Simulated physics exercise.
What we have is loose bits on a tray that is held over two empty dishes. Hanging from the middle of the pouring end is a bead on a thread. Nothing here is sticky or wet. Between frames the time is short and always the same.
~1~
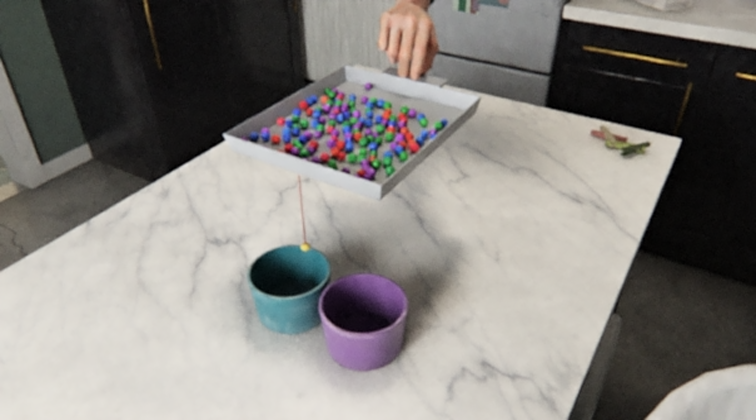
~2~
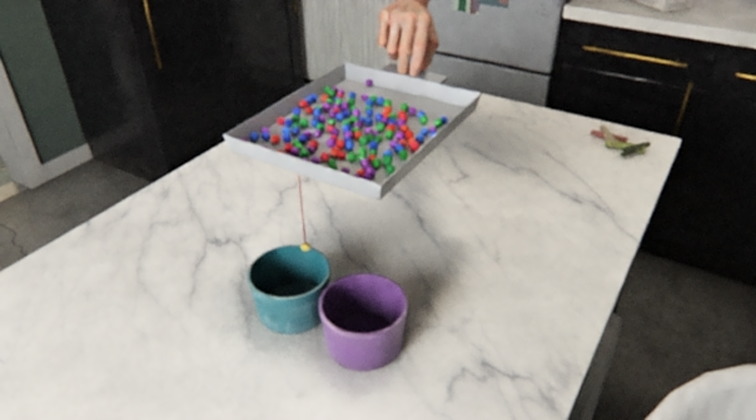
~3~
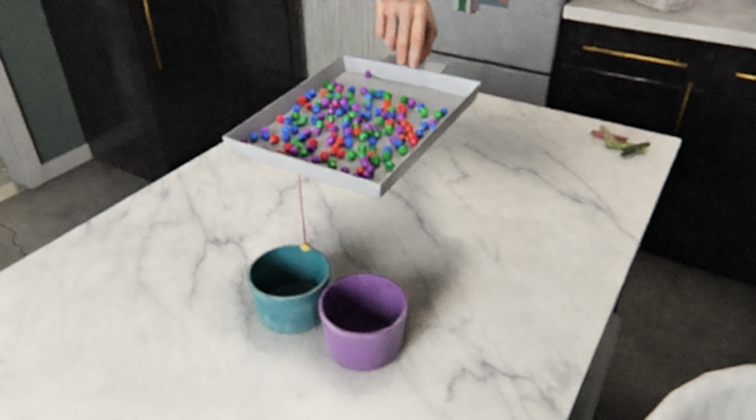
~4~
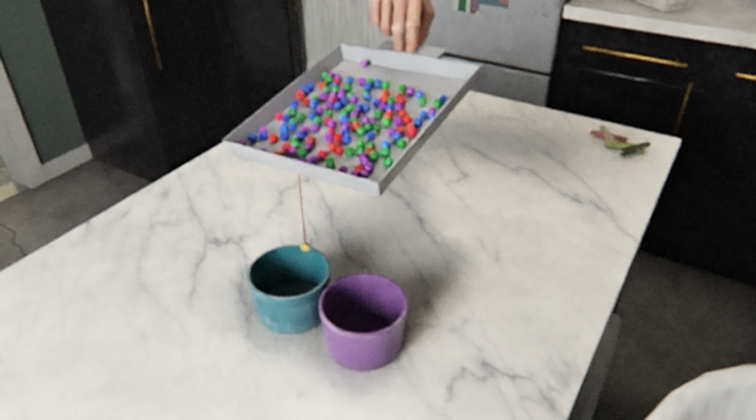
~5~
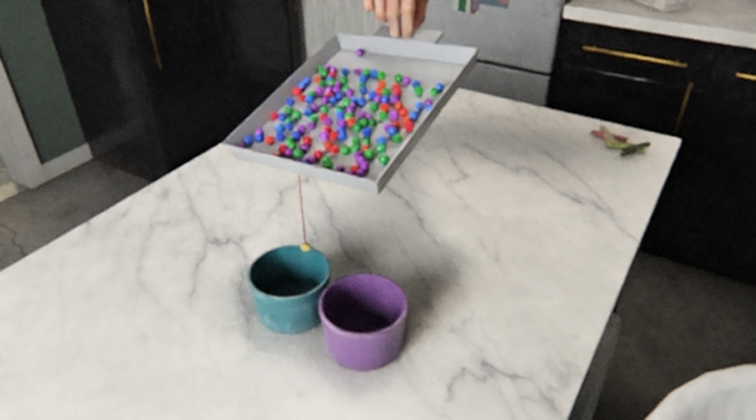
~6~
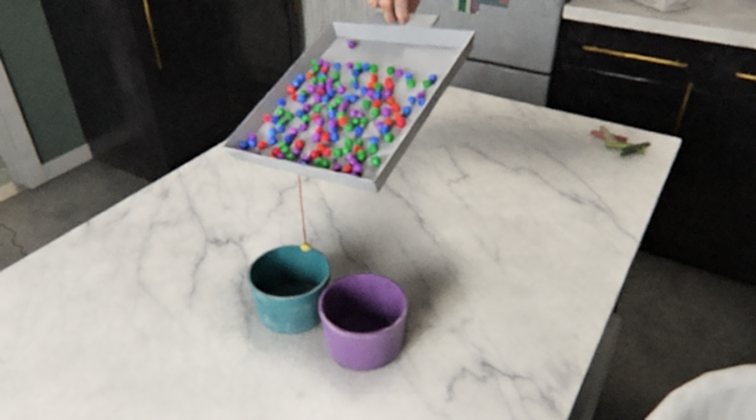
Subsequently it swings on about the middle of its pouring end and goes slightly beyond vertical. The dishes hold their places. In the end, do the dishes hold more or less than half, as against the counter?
They hold less than half.
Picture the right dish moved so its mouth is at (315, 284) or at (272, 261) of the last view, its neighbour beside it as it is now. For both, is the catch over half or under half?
At place one the bulk; at place two the bulk.
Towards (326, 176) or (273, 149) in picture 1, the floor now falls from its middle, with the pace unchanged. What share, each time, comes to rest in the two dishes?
First case about 80 percent; second case about 0 percent.
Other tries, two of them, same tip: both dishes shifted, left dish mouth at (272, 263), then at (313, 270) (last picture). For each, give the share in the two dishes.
40 %, then 0 %.
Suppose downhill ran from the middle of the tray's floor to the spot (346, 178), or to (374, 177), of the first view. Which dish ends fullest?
One gives the rightmost dish and two gives the rightmost dish.
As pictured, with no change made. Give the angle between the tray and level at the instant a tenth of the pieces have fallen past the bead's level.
80°, roughly.
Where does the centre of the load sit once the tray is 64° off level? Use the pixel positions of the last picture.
About (271, 145).
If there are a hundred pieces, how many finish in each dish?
The share is 20 per cent in the left dish and 0 per cent in the right dish.
Soon, tray tipped steeply; nearly all on the tray; a small part in the air.
A while on, tray tipped past a quarter turn; a small part on the tray; a small part in the left dish; about half outside both; about a quarter in the air.
Towards the end, tray tipped past a quarter turn; about a quarter in the left dish; most outside both.
Finally, tray tipped past a quarter turn; none in the right dish; about a quarter in the left dish; most outside both.
